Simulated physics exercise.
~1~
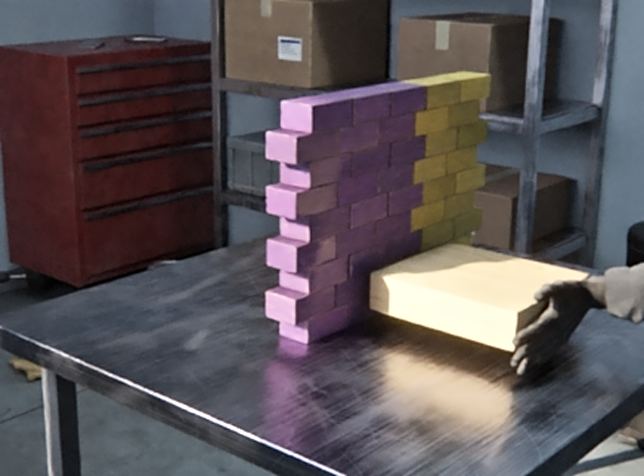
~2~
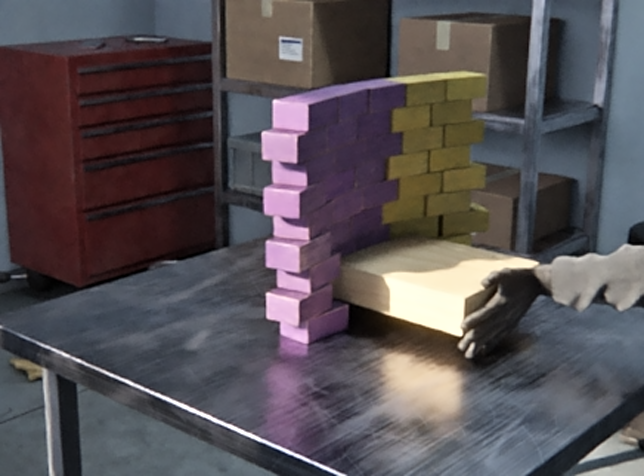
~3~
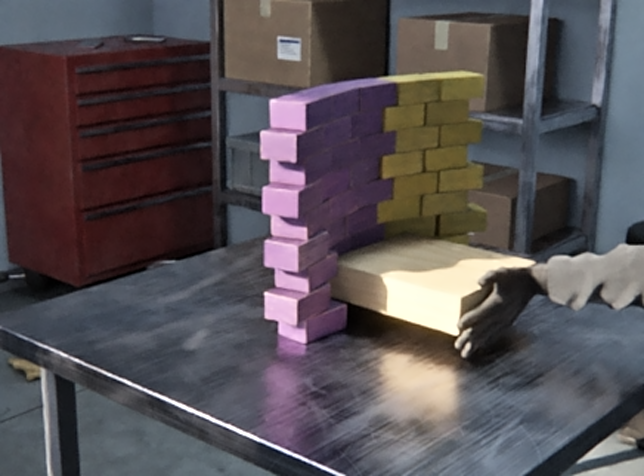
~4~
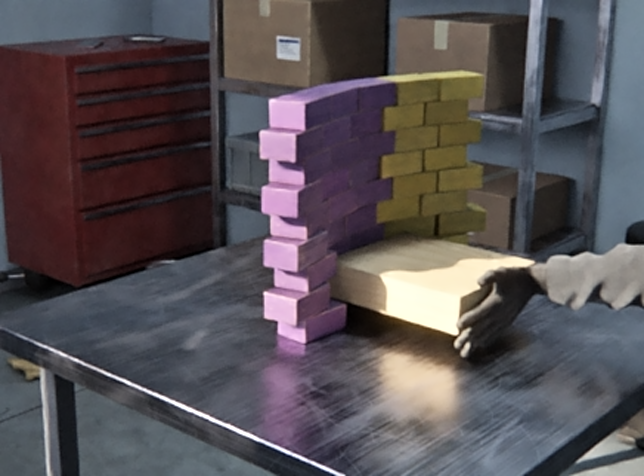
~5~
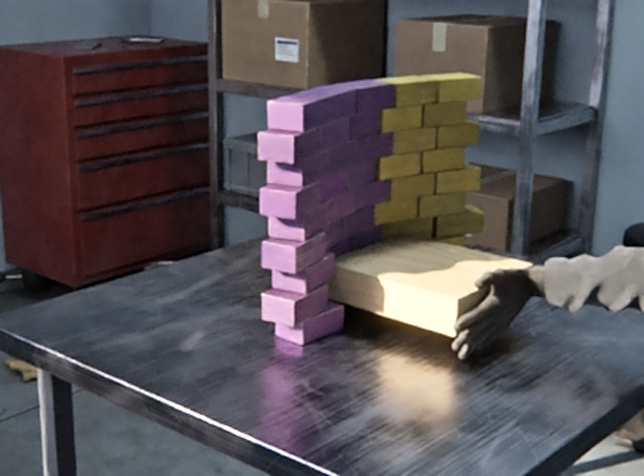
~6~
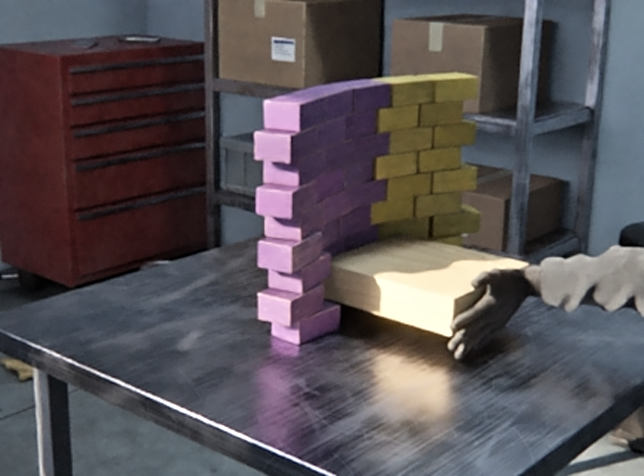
Gloved hand pushing a pale wooden block leftward into a purple and yellow toy block wall, which shifts, bows and stays standing.
